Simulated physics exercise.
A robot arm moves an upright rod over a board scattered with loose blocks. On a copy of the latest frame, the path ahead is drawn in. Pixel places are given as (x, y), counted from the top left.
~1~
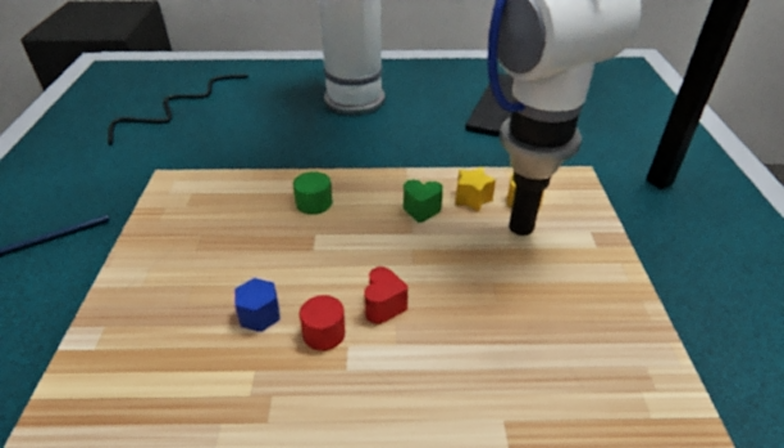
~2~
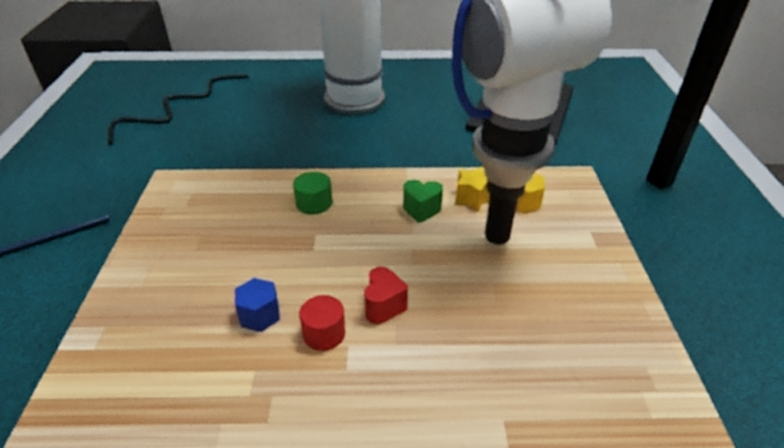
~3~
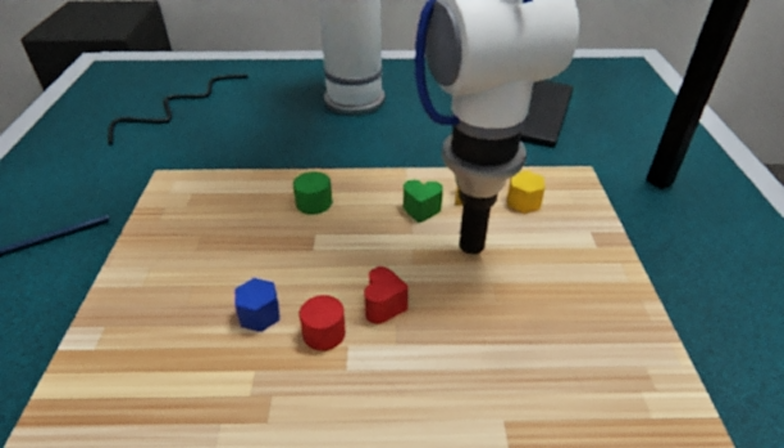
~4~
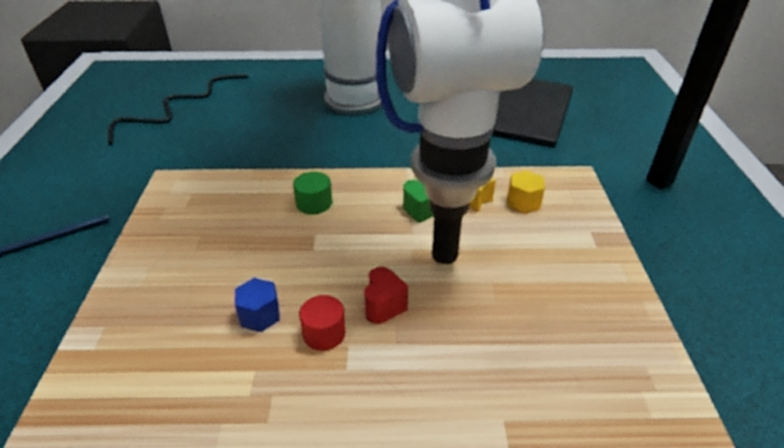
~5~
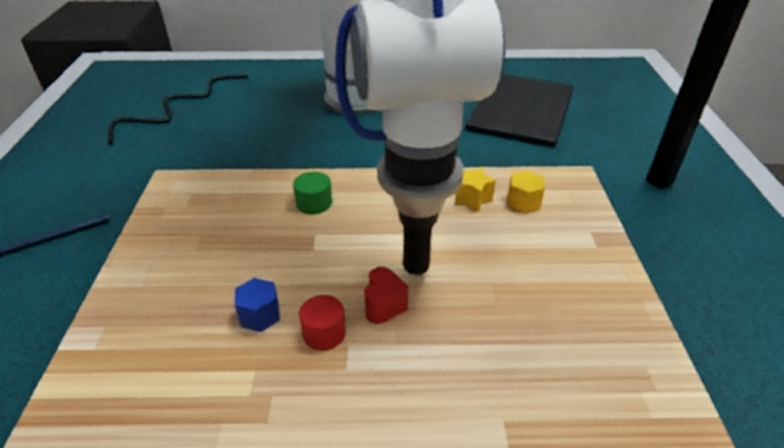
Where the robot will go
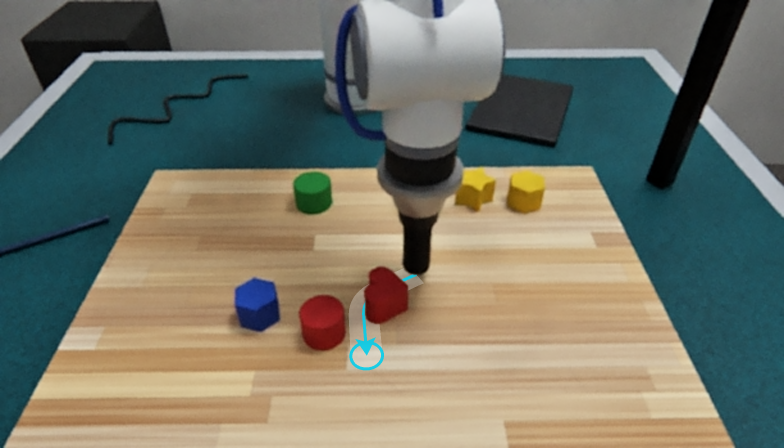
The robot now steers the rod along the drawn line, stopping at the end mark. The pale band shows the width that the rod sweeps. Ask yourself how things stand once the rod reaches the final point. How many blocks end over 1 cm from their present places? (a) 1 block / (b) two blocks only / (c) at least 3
Correct choice: A.
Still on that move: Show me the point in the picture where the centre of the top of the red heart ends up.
Just about (382, 360).
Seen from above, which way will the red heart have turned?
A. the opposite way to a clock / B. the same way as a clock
Letter A.
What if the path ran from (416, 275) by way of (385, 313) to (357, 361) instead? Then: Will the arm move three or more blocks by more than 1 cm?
Final answer: No.
Drawn move, from (416, 275) via (381, 290) and (364, 319), ending at (367, 355).
On the path given first. One third of the way, rod at (380, 283); red heart at (376, 293), turned 30° anticlockwise.
Two thirds of the way, rod at (363, 311); red heart at (372, 322), turned 75° anticlockwise.
At the end, rod at (366, 347); red round block still; red heart at (382, 360), turned 90° anticlockwise.
